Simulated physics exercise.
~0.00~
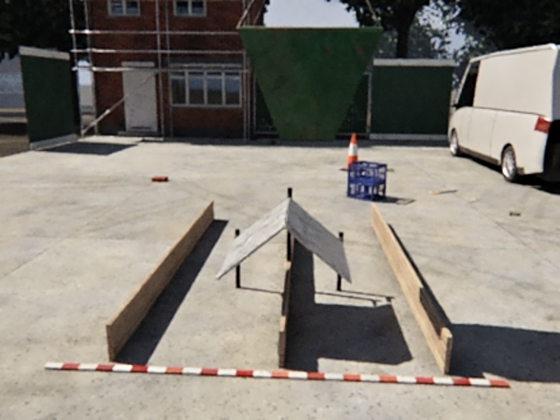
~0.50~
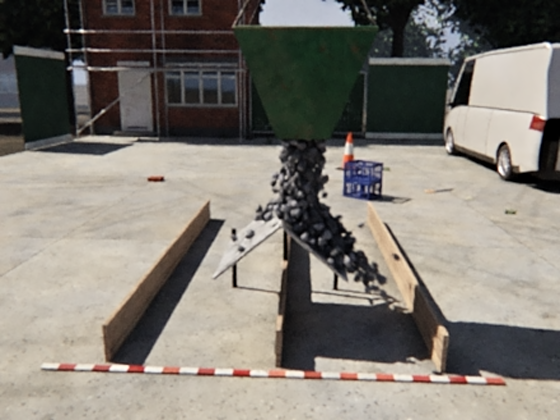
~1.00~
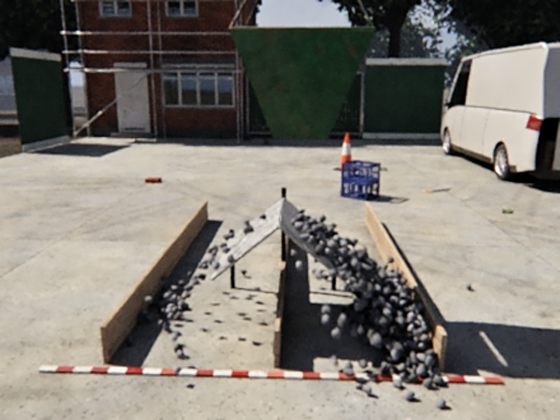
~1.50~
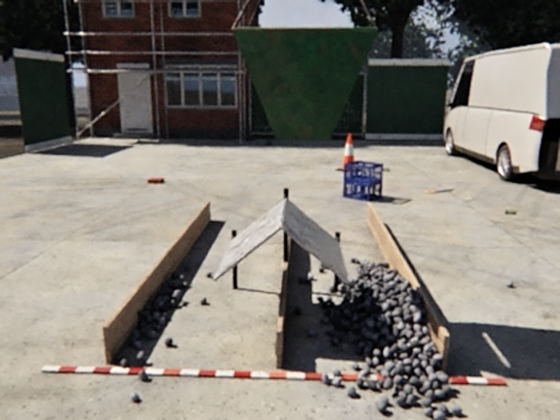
In a paved yard by a brick house, a load of dark stones poured from a green hopper onto a peaked metal roof between wooden boards, tumbled mostly down its right slope, and ended heaped in the right bay, with only a few in the left.
